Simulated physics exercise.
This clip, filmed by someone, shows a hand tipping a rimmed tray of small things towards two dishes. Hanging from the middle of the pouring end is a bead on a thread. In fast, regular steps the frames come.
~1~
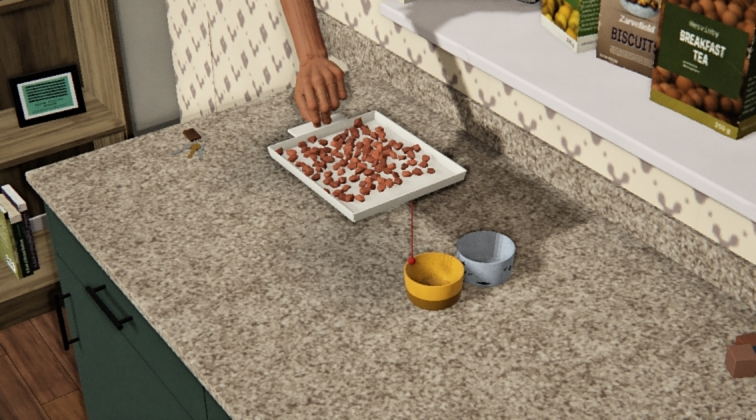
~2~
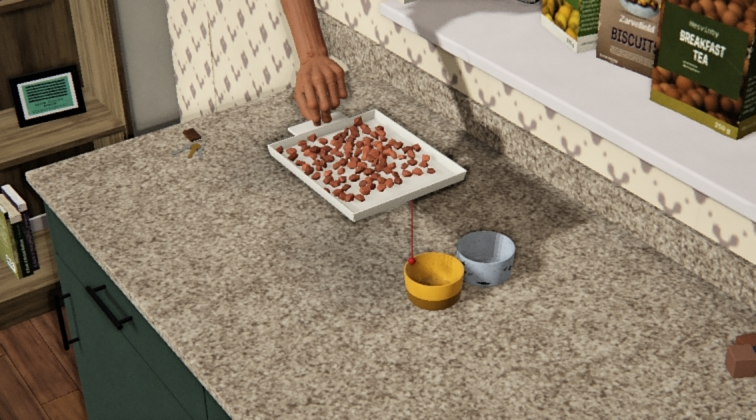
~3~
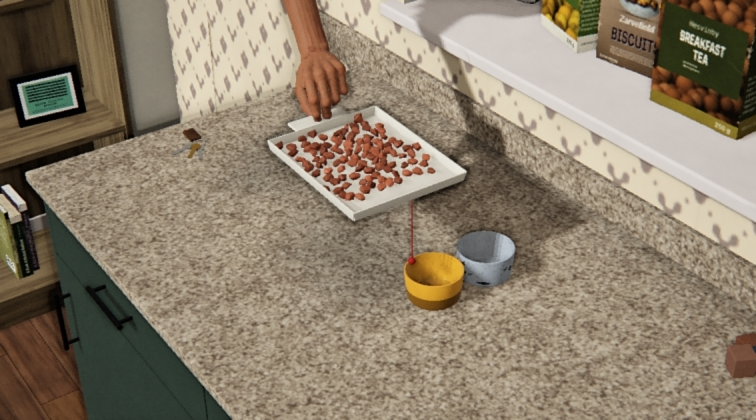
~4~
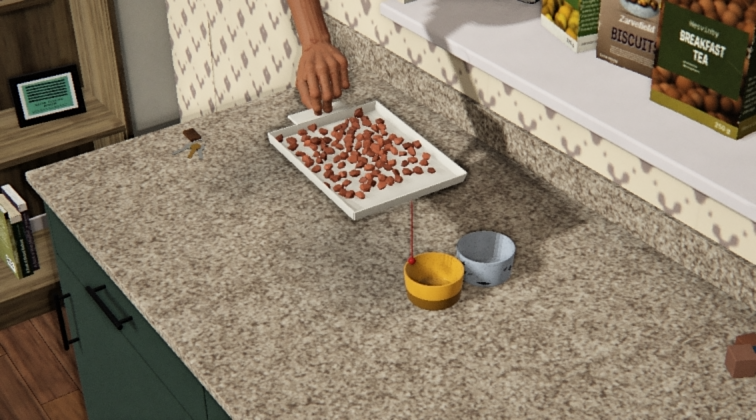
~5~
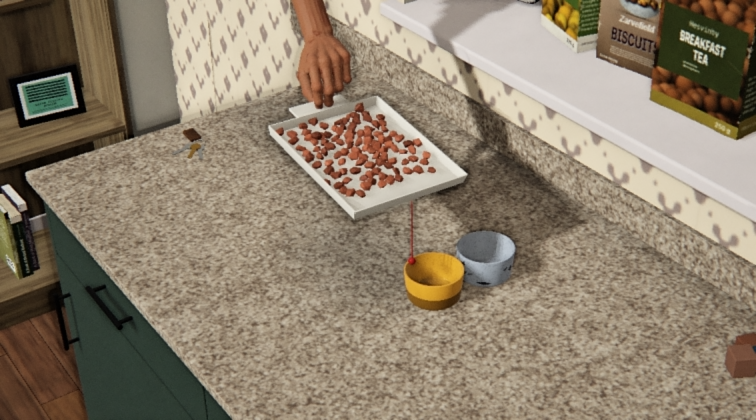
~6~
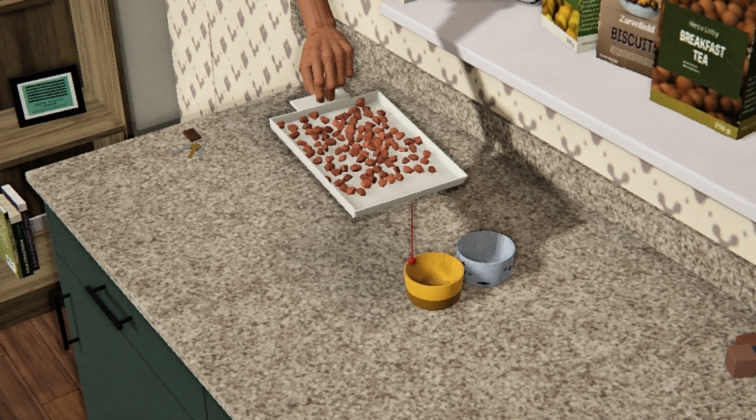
A hand tilting a white rimmed tray of reddish-brown bits very slightly above a speckled counter, beside yellow and blue bowls.
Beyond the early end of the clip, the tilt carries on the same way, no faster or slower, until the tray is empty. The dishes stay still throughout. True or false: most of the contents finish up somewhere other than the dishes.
False.
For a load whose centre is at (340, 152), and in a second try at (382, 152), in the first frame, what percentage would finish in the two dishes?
Estimates in order: 60 percent, 70 percent.
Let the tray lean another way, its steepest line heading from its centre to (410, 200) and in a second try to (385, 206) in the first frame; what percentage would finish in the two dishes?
Roughly 30 per cent, and 10 per cent.
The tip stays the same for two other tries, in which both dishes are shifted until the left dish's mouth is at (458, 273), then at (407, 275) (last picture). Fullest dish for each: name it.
The left of the pair the first time, the right of the pair the second.
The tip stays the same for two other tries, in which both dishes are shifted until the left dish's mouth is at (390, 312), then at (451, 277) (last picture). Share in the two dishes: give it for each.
In order: 40 percent and 70 percent.
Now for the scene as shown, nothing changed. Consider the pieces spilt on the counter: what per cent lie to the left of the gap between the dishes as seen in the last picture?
Estimate: About 40 in every hundred.
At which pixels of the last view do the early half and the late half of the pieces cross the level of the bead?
At (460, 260) for the first part, then at (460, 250) for the others.
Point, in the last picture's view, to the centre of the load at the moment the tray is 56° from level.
Somewhere near pixel (426, 168).
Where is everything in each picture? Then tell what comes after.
The first picture shows corners of the pouring end (354, 213) and (463, 170), level; middle of the load (355, 161), bits of crushed brick; left dish (452, 294); right dish (504, 271); bead on its thread (412, 261).
The second picture shows corners of the pouring end (354, 212) and (463, 171), level; middle of the load (355, 160).
The third picture shows corners of the pouring end (354, 212) and (464, 171), tipped barely, lowest at the right corner; middle of the load (355, 158).
The fourth picture shows corners of the pouring end (355, 211) and (464, 172), tipped a little, lowest at the right corner; middle of the load (356, 154).
The fifth picture shows corners of the pouring end (355, 210) and (464, 174), tipped a little, lowest at the right corner; middle of the load (356, 151).
The sixth picture shows corners of the pouring end (356, 209) and (465, 175), tipped a little, lowest at the right corner; middle of the load (357, 147); left dish (452, 294); right dish (504, 271).
Just after the last frame, tray tipped steeply; almost all on the tray; just a few in the right dish; just a few in the air.
A moment on, tray tipped right over; roughly a quarter on the tray; roughly a quarter in the left dish; roughly a quarter in the right dish; about a tenth outside both; roughly a quarter in the air.
Further on, tray tipped past a quarter turn; roughly a third in the left dish; roughly a quarter in the right dish; roughly a third outside both.
When it is over, tray tipped past a quarter turn; roughly a third in the left dish; roughly a quarter in the right dish; roughly a third outside both.
